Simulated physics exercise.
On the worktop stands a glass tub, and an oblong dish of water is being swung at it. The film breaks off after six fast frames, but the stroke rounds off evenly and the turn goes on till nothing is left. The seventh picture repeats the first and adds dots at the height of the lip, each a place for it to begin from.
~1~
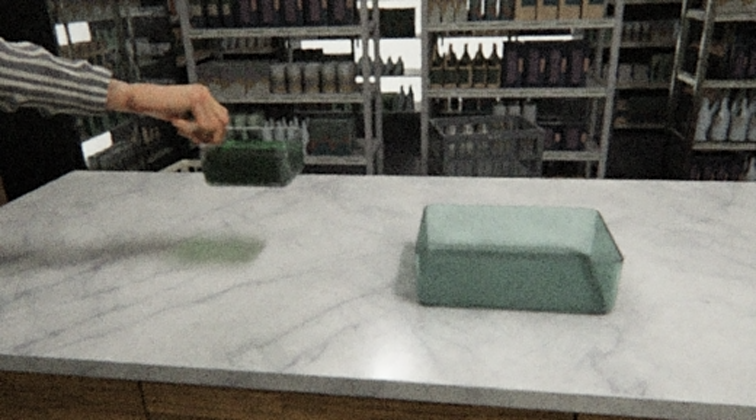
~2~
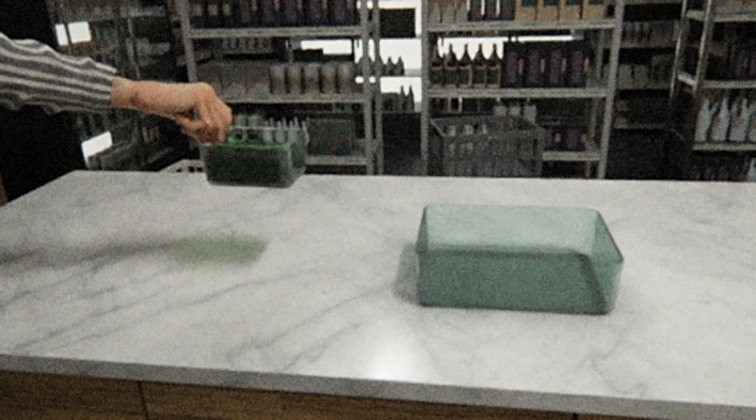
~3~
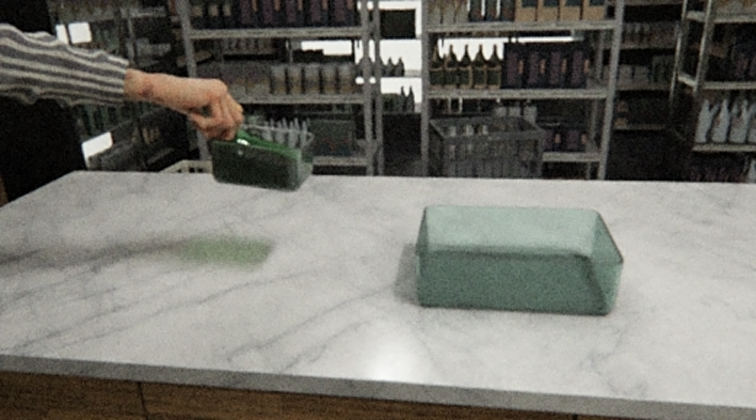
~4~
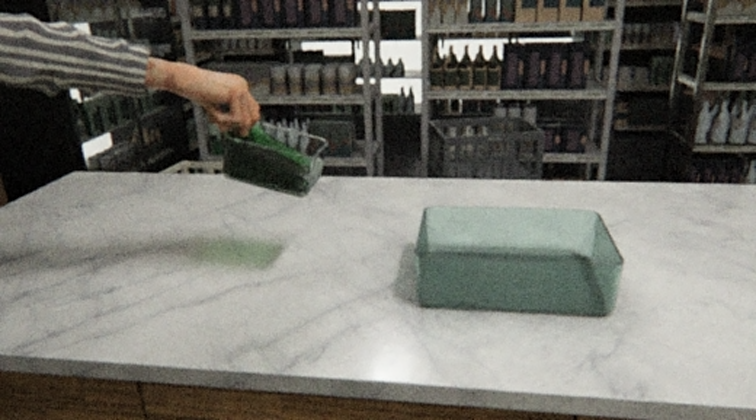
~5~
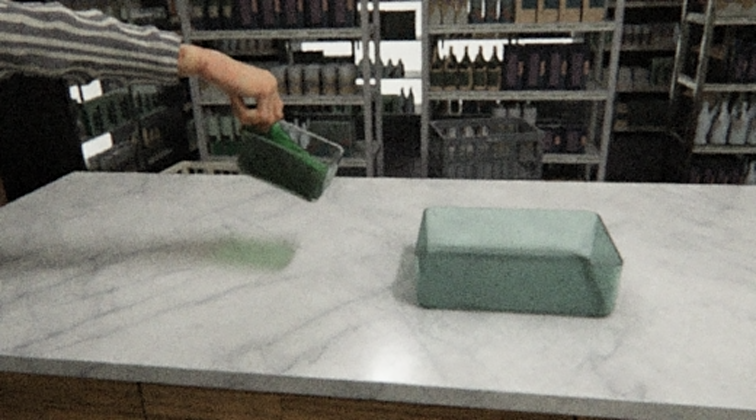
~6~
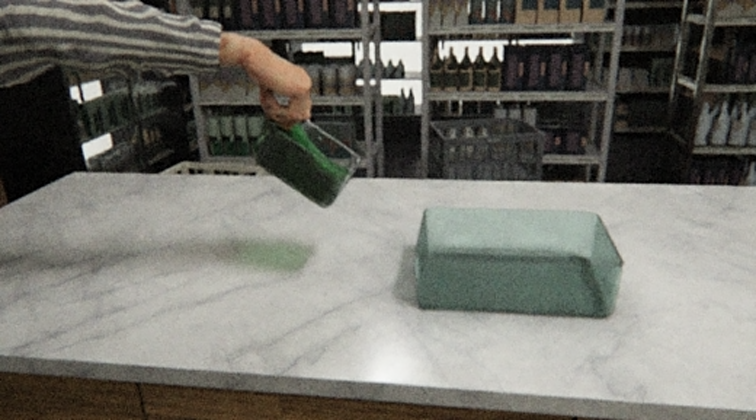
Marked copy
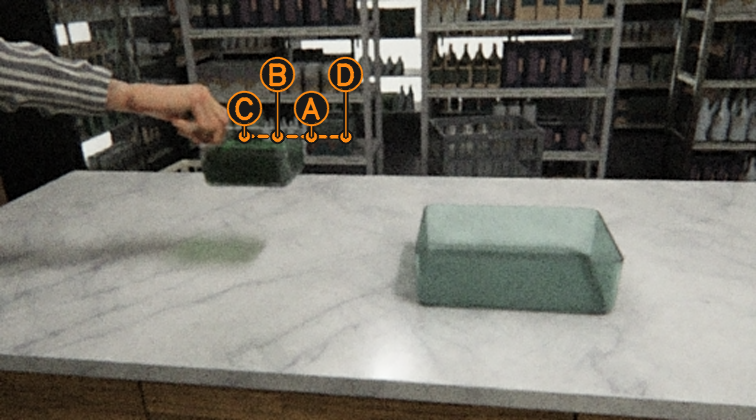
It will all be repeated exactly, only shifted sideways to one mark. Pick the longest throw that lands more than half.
I would pick place C.
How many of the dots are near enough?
All of them.
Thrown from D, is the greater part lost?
No.
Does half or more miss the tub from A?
No.
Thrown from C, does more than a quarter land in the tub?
Yes.
On the marked copy, A at (311, 136); B at (277, 136); C at (244, 136); D at (345, 136).
With A, about 71 % lands in the tub, 5 % falls short and 23 % goes beside or beyond.
With B, about 70 % lands in the tub, 13 % falls short and 17 % goes beside or beyond.
With C, about 71 % lands in the tub, 20 % falls short and 9 % goes beside or beyond.
With D, about 92 % lands in the tub, 5 % falls short and 3 % goes beside or beyond.
